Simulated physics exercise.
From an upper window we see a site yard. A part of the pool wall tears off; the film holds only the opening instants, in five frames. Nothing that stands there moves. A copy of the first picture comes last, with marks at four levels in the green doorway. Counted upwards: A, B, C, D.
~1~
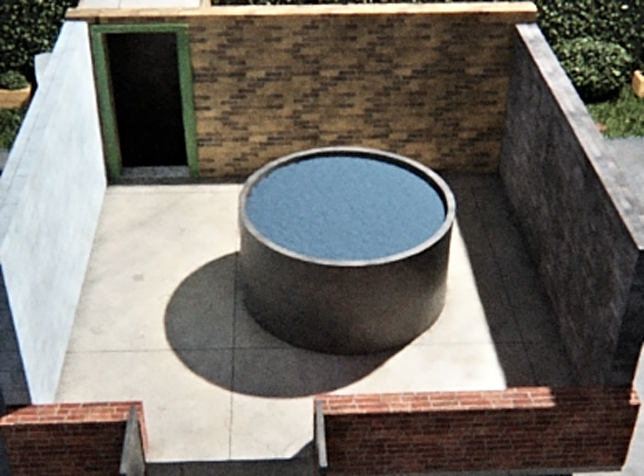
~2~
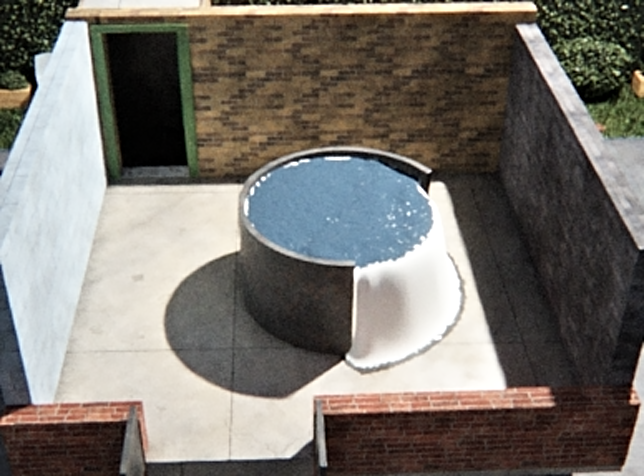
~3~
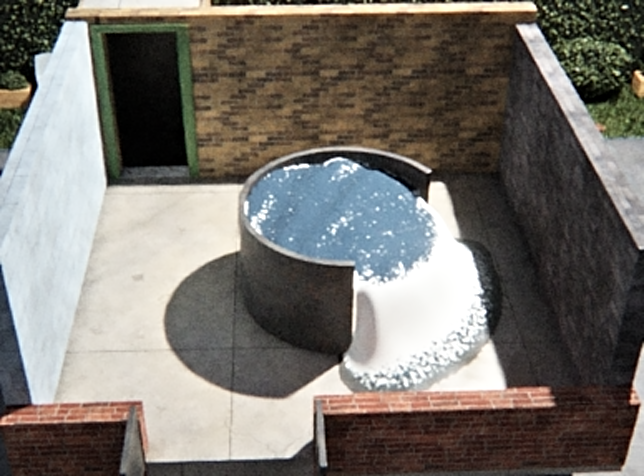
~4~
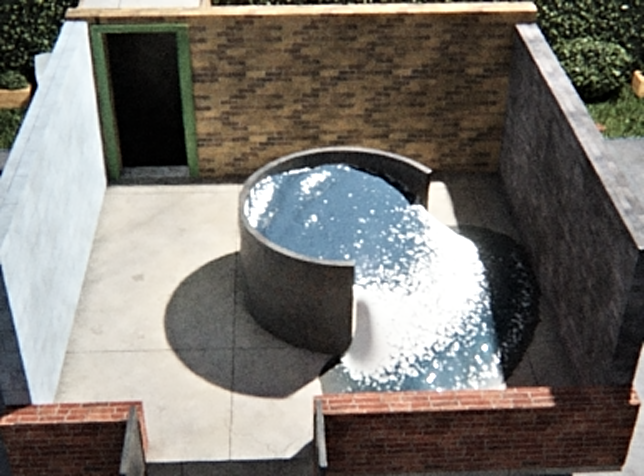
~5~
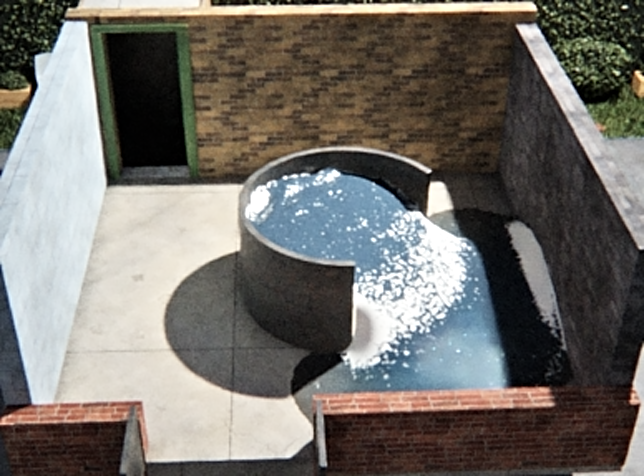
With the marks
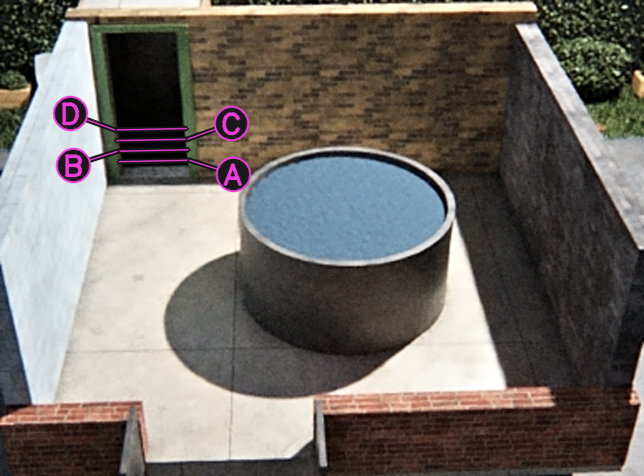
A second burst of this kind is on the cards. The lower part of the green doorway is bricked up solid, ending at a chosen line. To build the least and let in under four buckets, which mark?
That is mark A.
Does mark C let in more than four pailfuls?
No.
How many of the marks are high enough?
All of them.
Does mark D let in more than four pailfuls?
No, that is safe.
On the marked copy, A at (154, 160); B at (153, 150); C at (151, 139); D at (150, 129); from the bottom up A, B, C, D.
With A, a bucket or two gets in.
With B, nothing gets over.
With C, nothing gets over.
With D, nothing gets over.
